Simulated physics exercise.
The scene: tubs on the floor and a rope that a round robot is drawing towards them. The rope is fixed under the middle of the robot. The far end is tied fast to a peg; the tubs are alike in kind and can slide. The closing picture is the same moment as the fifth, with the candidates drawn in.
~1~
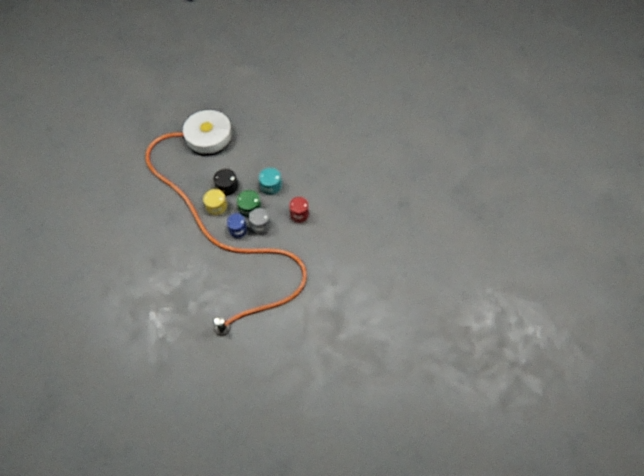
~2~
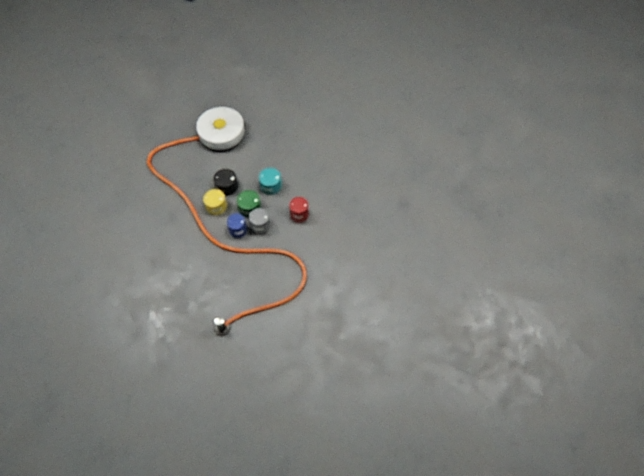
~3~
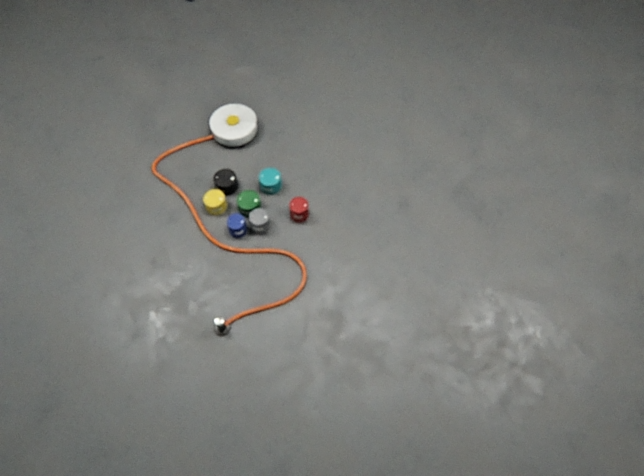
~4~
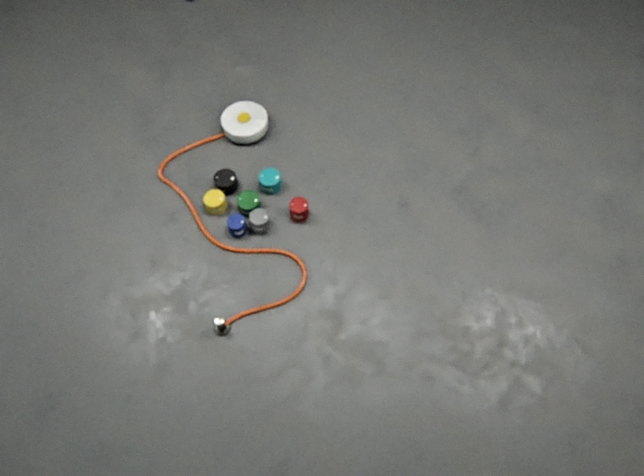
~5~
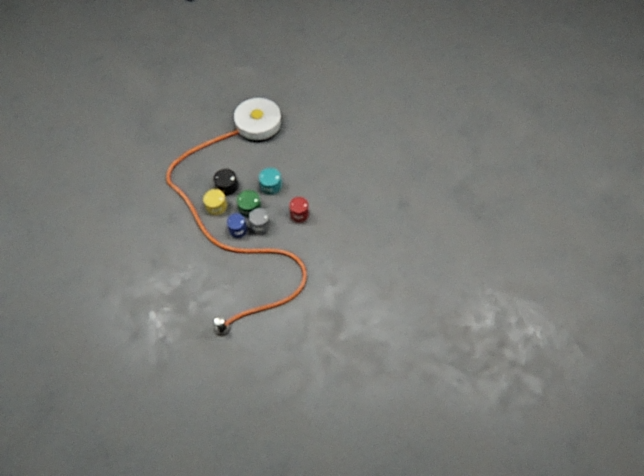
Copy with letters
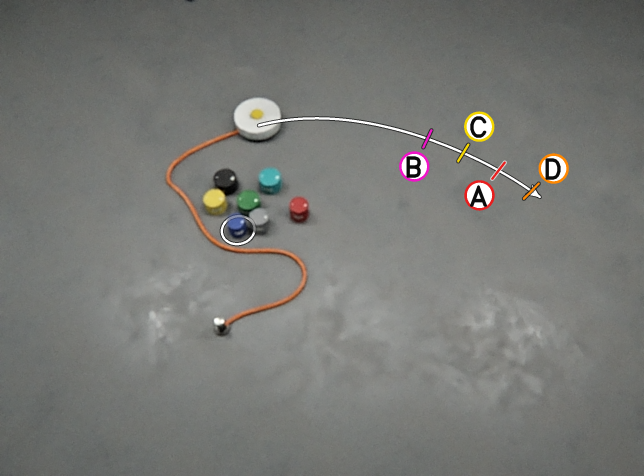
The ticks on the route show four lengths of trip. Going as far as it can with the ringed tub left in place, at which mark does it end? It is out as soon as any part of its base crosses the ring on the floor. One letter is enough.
All is well up to A.
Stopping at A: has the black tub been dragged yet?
By then, yes.
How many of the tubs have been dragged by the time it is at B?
The count is none.
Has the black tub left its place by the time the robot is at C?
Yes.
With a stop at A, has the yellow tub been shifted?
Yes.
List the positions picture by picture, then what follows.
Peg (221, 325); green tub (249, 204); blue tub (237, 226), in the first frame.
Robot (221, 129); black tub (226, 182), in the second frame.
Robot (234, 126); turquoise tub (270, 181), in the third frame.
Robot (245, 123); yellow tub (215, 202), in the fourth frame.
Robot (258, 120); green tub (249, 204); blue tub (237, 226); black tub (226, 182), in the fifth frame.
On the marked copy, A at (499, 171); B at (427, 139); C at (463, 153); D at (531, 191); the ring at (238, 230); the route from (259, 125) via (406, 132) to (540, 197).
Following A. Soon after the start, robot (344, 114); blue tub (237, 226).
Later, robot (429, 133); blue tub (237, 226).
In the end, robot (501, 165); green tub (266, 211); blue tub (237, 226); black tub (256, 194); grey tub (262, 228); turquoise tub (278, 189); yellow tub (244, 211); the blue tub is still in its ring.
As for the rest, B is safe but short; C is safe but short; D drags the ringed tub to (249, 234).
